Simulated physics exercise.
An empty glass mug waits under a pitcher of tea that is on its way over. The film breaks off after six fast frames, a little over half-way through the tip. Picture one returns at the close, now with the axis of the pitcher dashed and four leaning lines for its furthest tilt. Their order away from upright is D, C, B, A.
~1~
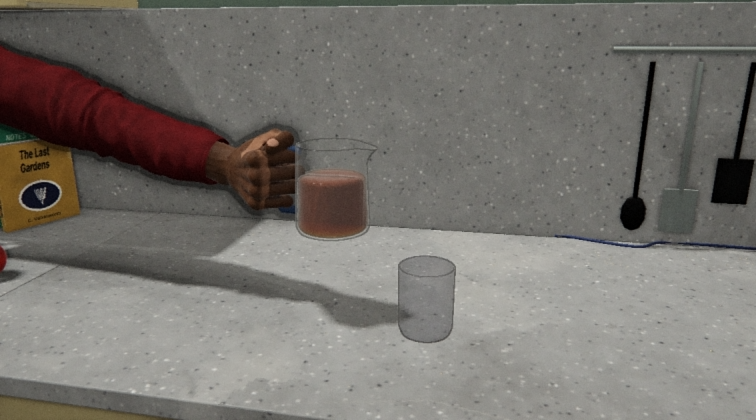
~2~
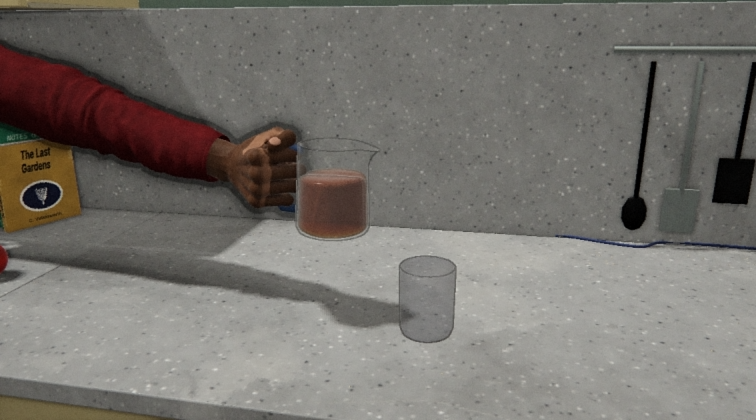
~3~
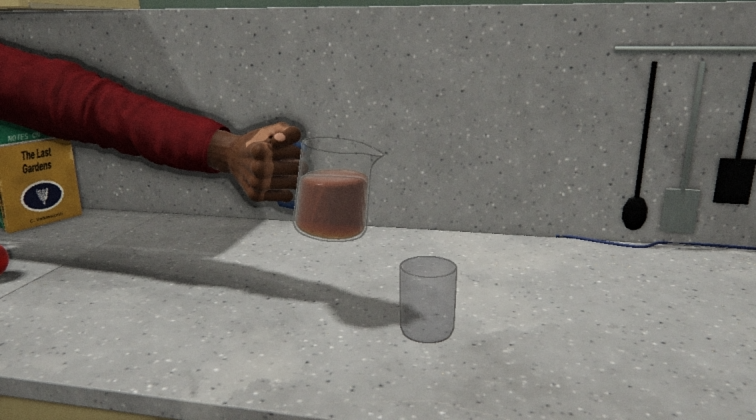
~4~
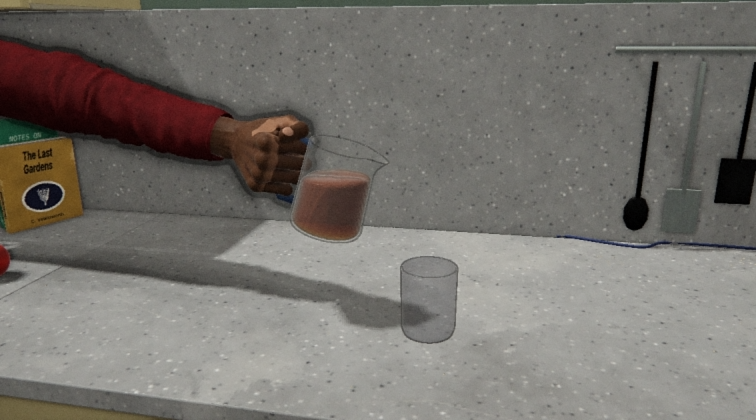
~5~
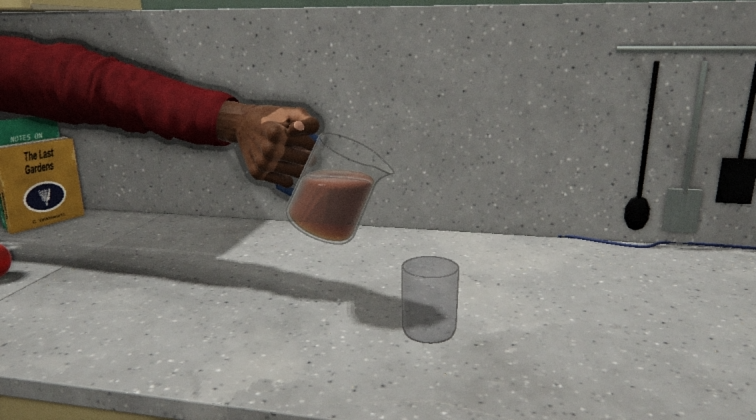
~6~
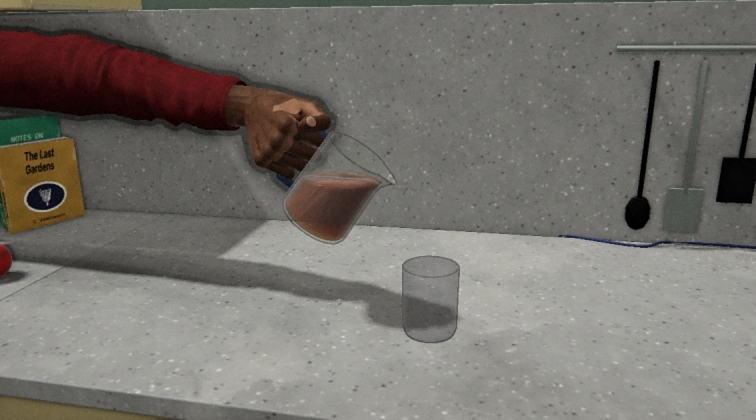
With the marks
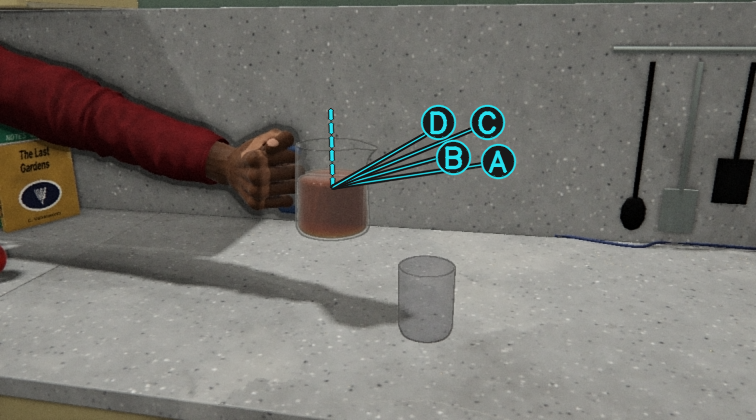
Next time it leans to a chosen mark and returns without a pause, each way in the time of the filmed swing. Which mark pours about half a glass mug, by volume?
C is best.
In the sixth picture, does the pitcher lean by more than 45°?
No.
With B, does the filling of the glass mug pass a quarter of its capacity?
Yes.
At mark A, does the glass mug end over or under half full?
Over.
On the marked copy, A at (481, 164); B at (435, 158); C at (471, 129); D at (425, 134).
For mark A, the glass mug ends with about 85 % of what it can hold.
For mark B, the glass mug ends with about 68 % of what it can hold.
For mark C, the glass mug ends with about 49 % of what it can hold.
For mark D, the glass mug ends with about 31 % of what it can hold.
